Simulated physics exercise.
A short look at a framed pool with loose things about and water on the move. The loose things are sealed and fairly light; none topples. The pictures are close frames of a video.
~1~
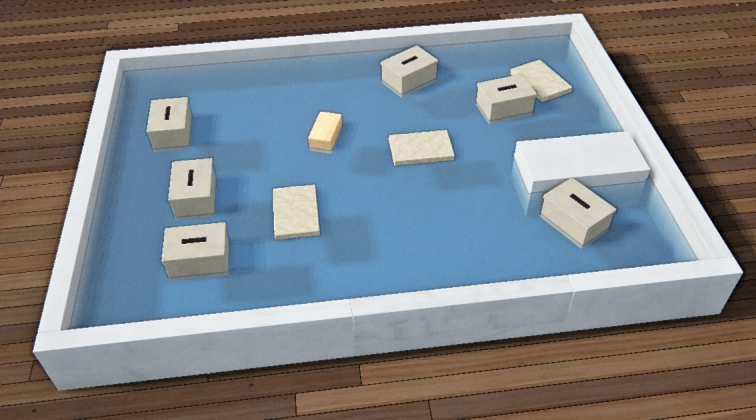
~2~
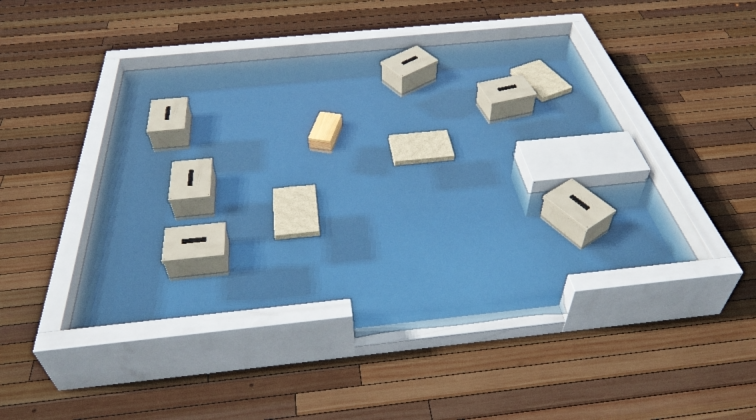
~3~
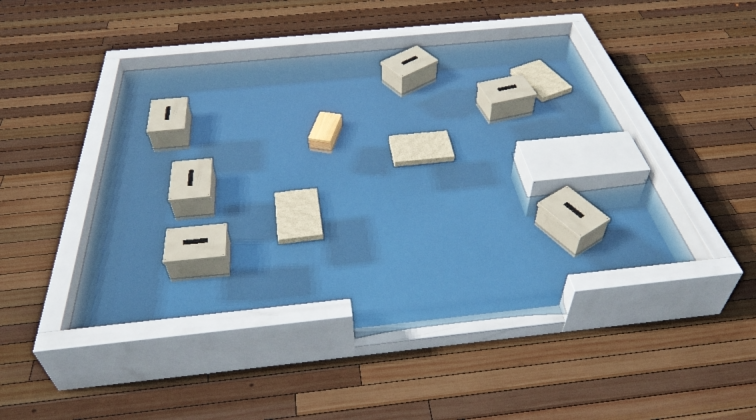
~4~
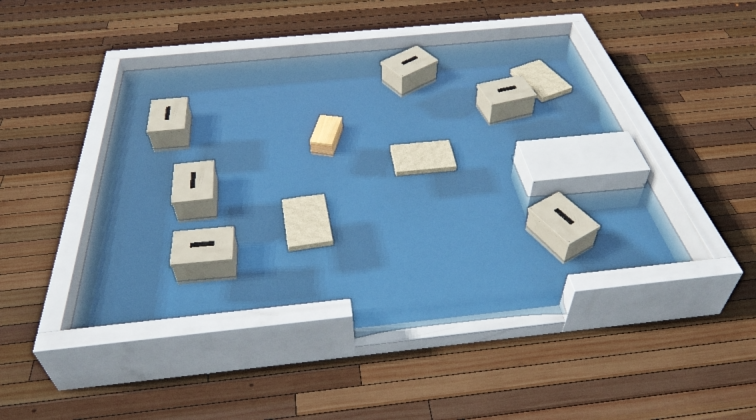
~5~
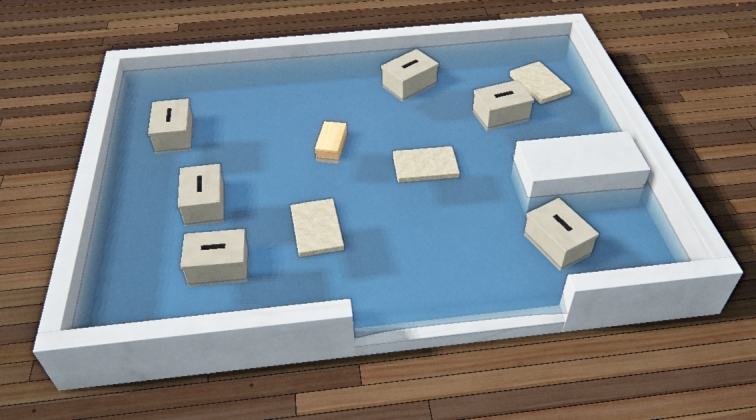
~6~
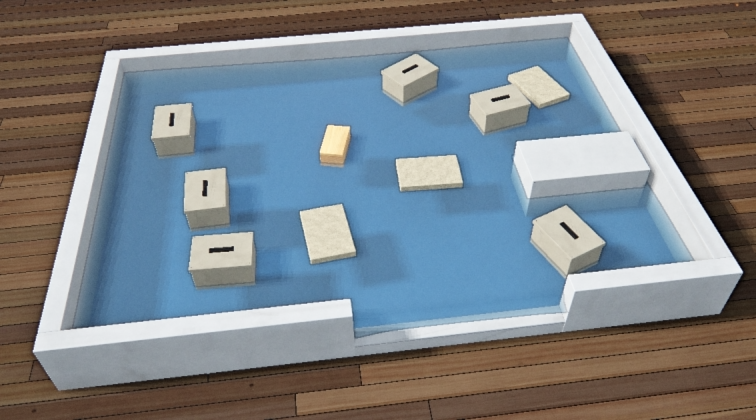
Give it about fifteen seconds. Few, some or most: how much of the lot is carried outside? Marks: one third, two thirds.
Share: Two thirds or more.
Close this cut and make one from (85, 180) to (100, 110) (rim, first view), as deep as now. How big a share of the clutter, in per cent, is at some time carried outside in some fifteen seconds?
About 50 per cent.
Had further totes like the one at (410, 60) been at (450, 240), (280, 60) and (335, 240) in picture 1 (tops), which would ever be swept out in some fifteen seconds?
In that order: Through, still in, gone.
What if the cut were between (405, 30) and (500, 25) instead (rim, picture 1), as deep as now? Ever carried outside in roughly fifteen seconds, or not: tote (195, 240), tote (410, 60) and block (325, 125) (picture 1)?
In turn: Inside, through, yes.
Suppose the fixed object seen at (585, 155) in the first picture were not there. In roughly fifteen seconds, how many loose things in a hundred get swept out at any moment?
Near 60 in a hundred.
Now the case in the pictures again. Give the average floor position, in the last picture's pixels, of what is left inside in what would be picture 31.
Near (399, 215).
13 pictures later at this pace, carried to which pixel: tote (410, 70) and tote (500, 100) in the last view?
Close to (403, 94) and (471, 166).
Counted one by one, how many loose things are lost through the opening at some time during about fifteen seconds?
The number is 7.
A moment on, 0 of 10 are out; 10 afloat.
Next, 2 of 10 are out; 8 afloat.
Later, 5 of 10 are out; 5 afloat.
In the end, 7 of 10 are out; 3 afloat.
